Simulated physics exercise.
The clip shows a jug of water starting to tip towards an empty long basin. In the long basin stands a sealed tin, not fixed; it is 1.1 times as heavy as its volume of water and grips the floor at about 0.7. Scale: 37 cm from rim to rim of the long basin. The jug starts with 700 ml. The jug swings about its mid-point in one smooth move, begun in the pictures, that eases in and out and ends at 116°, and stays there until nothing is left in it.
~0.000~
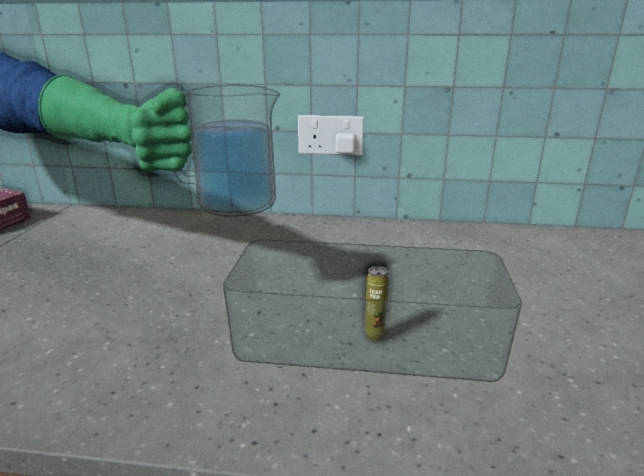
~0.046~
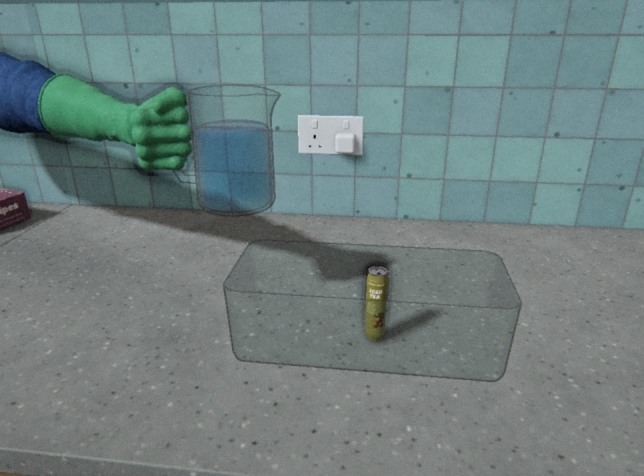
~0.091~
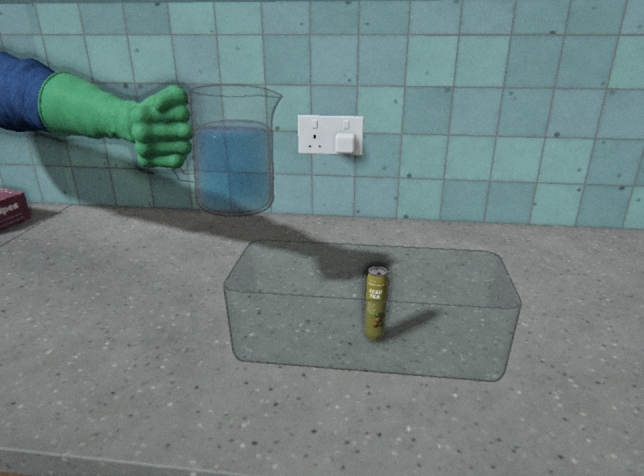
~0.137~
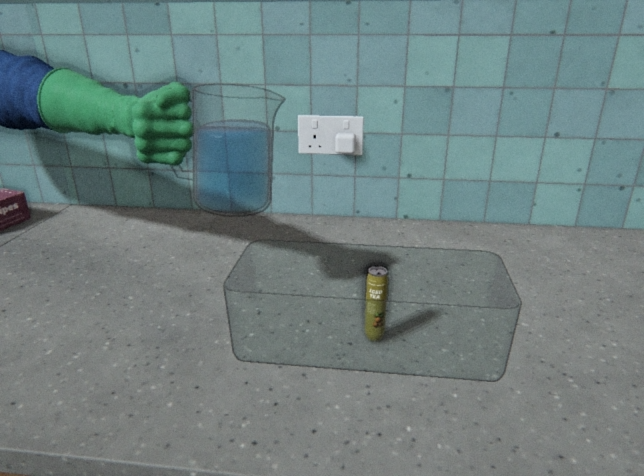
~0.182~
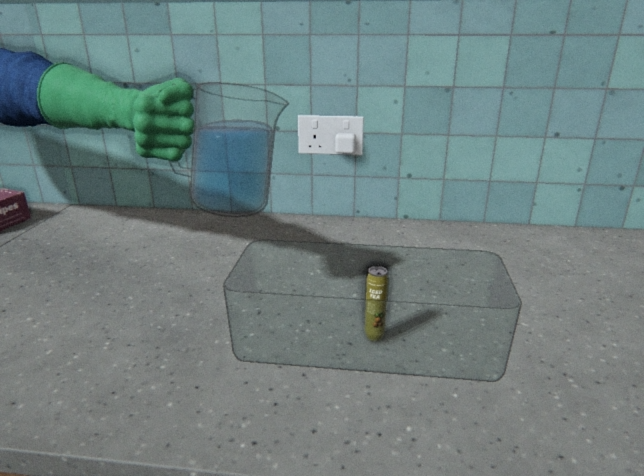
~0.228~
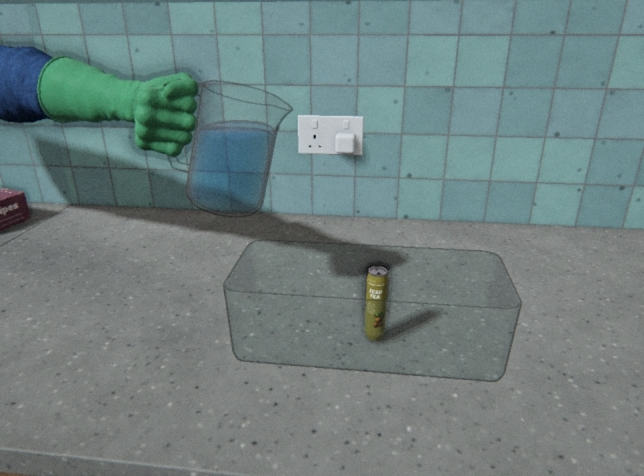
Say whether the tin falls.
The tin stays up.
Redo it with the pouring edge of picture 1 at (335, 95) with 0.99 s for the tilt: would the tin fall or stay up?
Then it goes over.
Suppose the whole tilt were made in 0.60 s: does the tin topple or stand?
The tin keeps standing.
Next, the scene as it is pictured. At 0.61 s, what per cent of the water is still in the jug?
About 90 per cent.
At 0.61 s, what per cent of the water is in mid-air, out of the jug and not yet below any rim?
Some 10 per cent.
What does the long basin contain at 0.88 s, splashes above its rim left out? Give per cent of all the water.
About 44 per cent.
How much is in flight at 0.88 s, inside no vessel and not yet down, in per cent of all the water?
About 26 per cent.
After 0.61 s the tilt is 78° and 90 per cent is still to pour; the tin stands where it began.
After 0.88 s the tilt is 113° and 30 per cent is still to pour; the tin stands 1 cm from where it began.
After 1.17 s the tilt is 116° and 1 per cent is still to pour; the tin stands 1 cm from where it began.
After 1.49 s the tilt is 116° and 0 per cent is still to pour; the tin stands 1 cm from where it began.
In the end the tin stands 1 cm from where it began.
